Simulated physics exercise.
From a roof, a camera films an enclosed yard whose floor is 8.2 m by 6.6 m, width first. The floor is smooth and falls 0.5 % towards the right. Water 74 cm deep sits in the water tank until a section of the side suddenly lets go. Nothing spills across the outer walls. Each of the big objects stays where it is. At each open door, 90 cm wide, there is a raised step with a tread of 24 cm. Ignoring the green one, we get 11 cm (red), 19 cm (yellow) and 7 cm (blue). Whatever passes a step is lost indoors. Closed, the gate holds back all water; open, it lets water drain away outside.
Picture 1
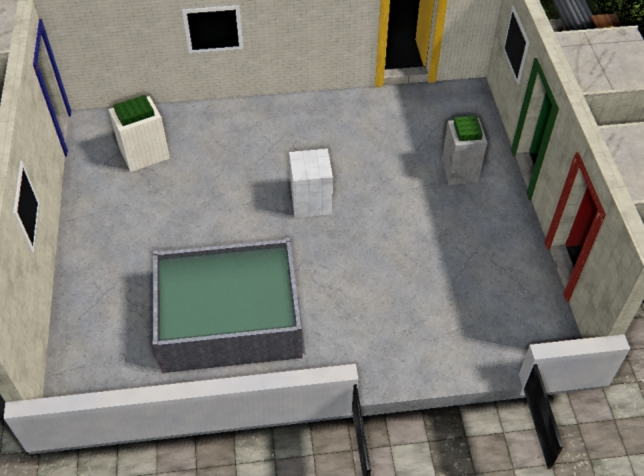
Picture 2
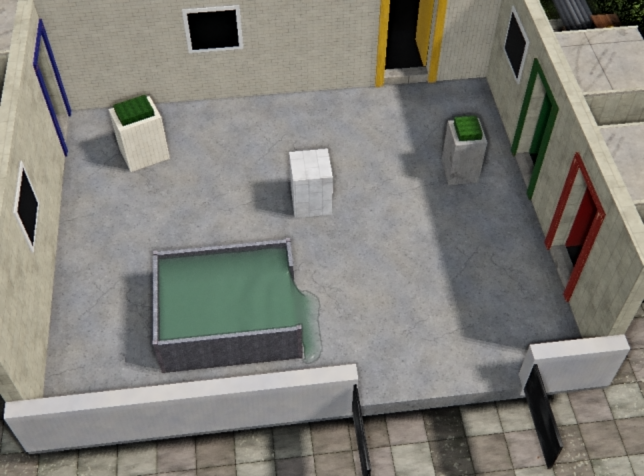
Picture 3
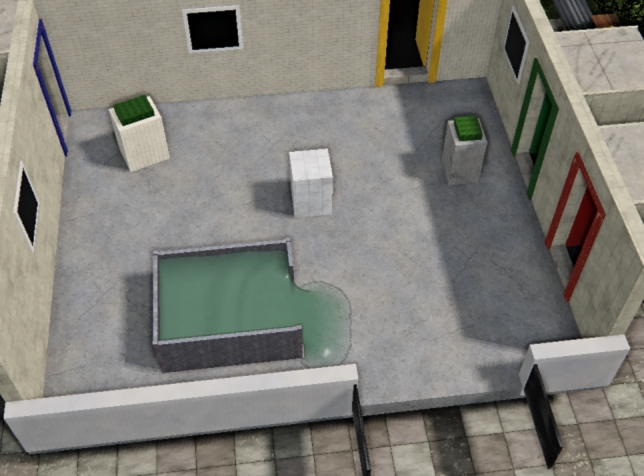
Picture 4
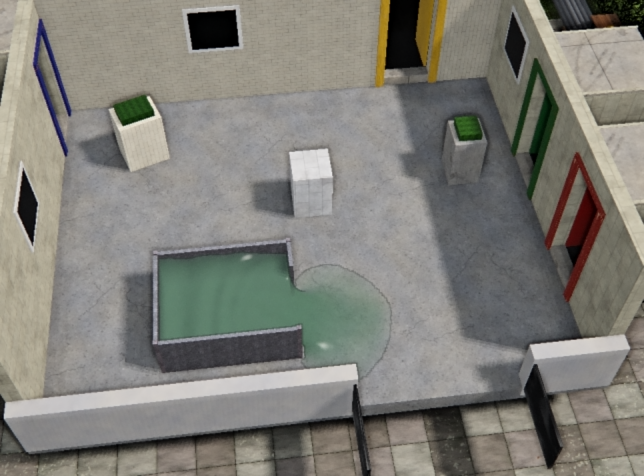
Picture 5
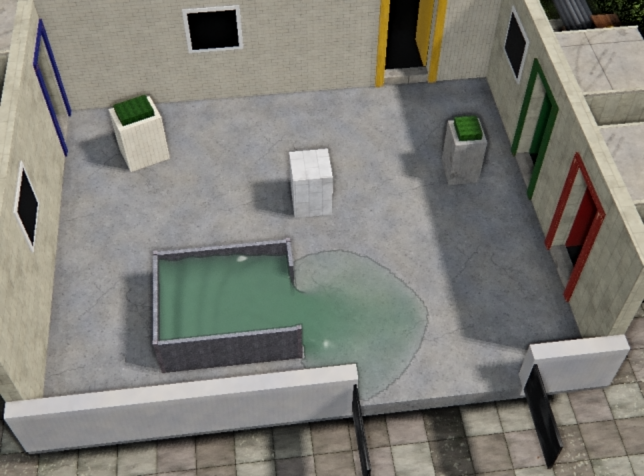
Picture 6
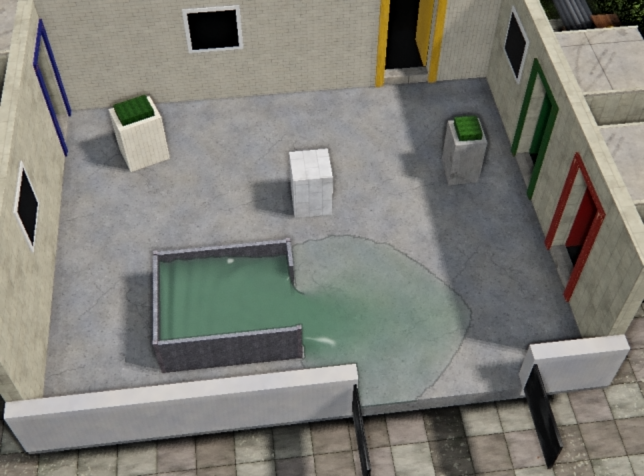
At first, greenish water lies still in a rectangular tank in a walled yard with blue, yellow, green and red doorways. Then water pours through a gap in the tank's right side and spreads across the grey floor in a widening, rounded sheet, reaching below the pale central block while the red doorway stays dry.
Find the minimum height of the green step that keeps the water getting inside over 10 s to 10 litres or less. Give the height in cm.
Roughly 10.5 cm.
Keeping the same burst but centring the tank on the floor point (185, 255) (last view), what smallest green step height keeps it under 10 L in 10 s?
With that change, some 17 centimetres.
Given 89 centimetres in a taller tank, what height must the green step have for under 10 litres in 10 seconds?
You'd need a step of close to 13.5 cm.
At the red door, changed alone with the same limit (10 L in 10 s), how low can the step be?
Red: 21 cm.
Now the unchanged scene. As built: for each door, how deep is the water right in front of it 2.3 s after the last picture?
In cm - green: 14, red: 22, yellow: 0, blue: 0.
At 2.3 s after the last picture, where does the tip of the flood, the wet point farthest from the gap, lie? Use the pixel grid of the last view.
Roughly at (492, 105) in the last view.
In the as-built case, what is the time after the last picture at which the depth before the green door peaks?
Around 2.0 s, give or take.
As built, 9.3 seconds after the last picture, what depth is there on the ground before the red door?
A ruler would read roughly 6.0 cm.
Then, 0.7 s after the last picture water covers 25 % of the floor, deepest (37 cm) near (307, 333); it has not reached the green door.
Then, 2.3 s after the last picture water covers 30 % of the floor, deepest (26 cm) near (587, 366); 14 cm at the green door, 3 litres in over its 9 cm step.
Then, 9.3 s after the last picture water covers 65 % of the floor, deepest (8 cm) near (479, 120); 6 cm at the green door, 18 litres in over its 9 cm step.
At the green door as built, the water peaked near 14 cm, 2.1 s after the last picture.
Run again over the same 10 s with other heights there, 14 litres in over 9.5 cm, 4 litres over 12.5 cm. The limit of 10 litres is kept from about 10.5 cm up.
